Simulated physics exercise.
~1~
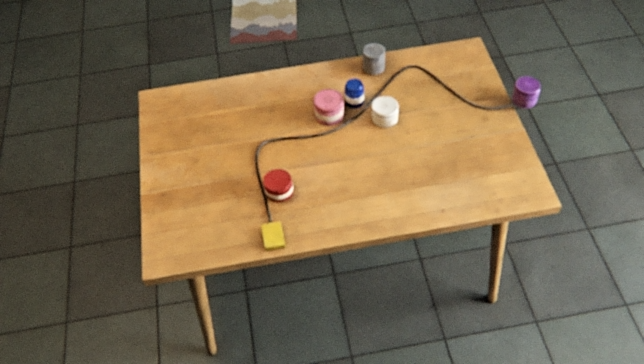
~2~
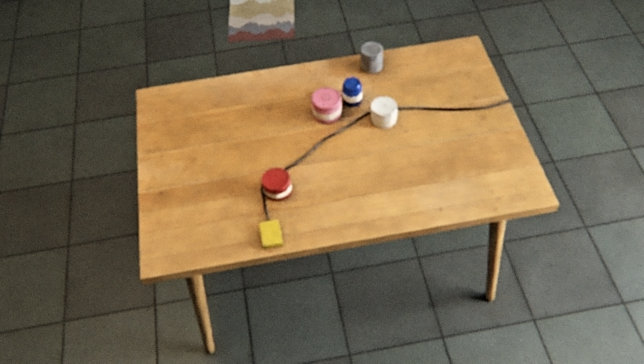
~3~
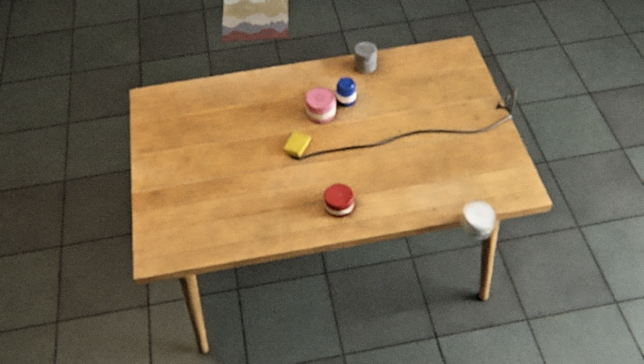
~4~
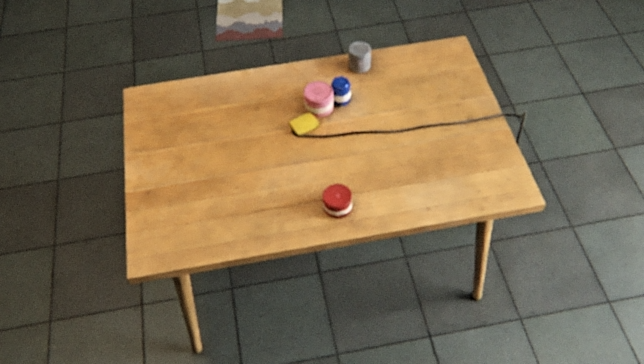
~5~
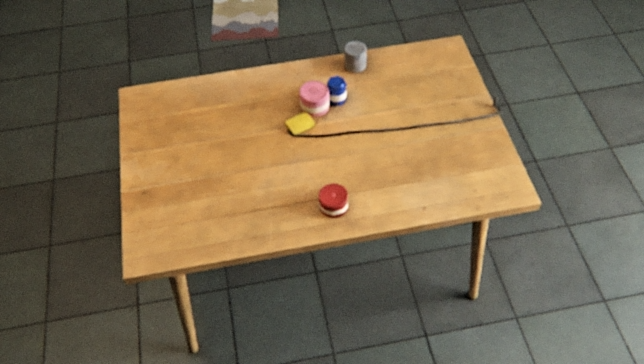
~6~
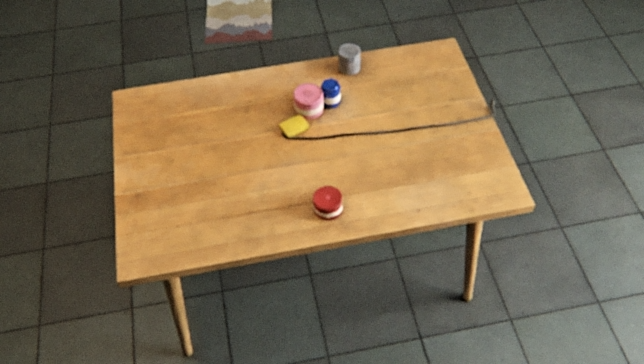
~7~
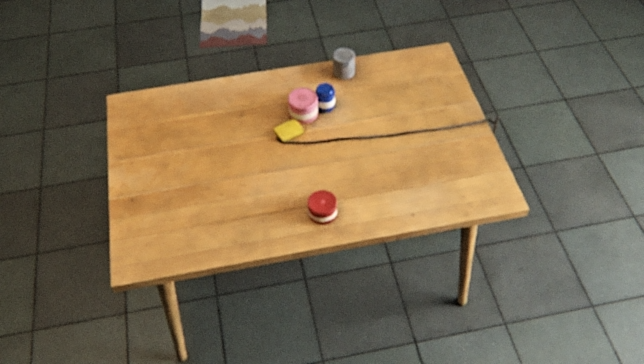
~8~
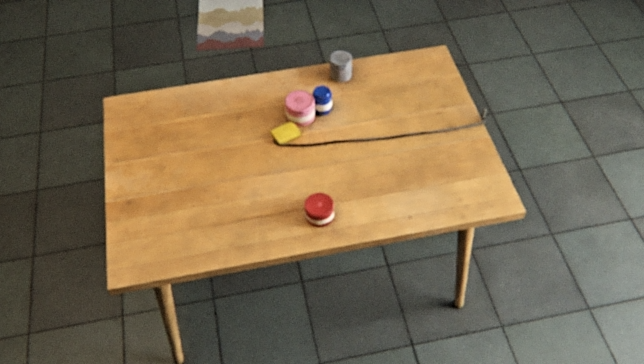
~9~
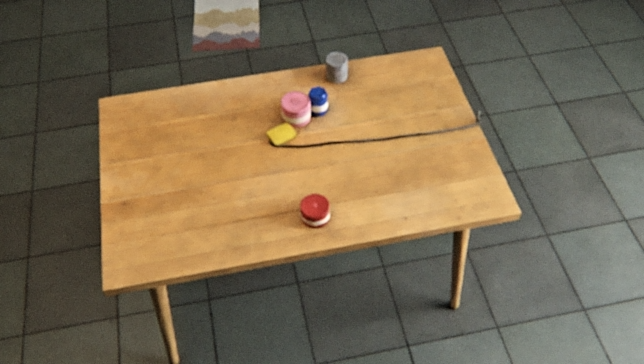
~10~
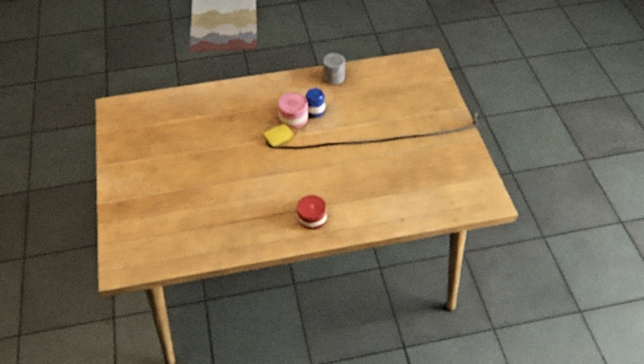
A wooden dining table stands on a dark tiled floor, seen from above at an angle, with part of a patterned rug behind it. A black cable winds across the top from a yellow block near the front left to a purple cylinder at the right edge, among red, pink, blue, white and grey containers. The purple piece drops off the side, pulling the cable straighter. The cable drags the yellow block up the table, while the red tin shifts right and the white tin slides over the front right corner. The yellow block stops beside the pink tin, the cable still reaching the right edge.
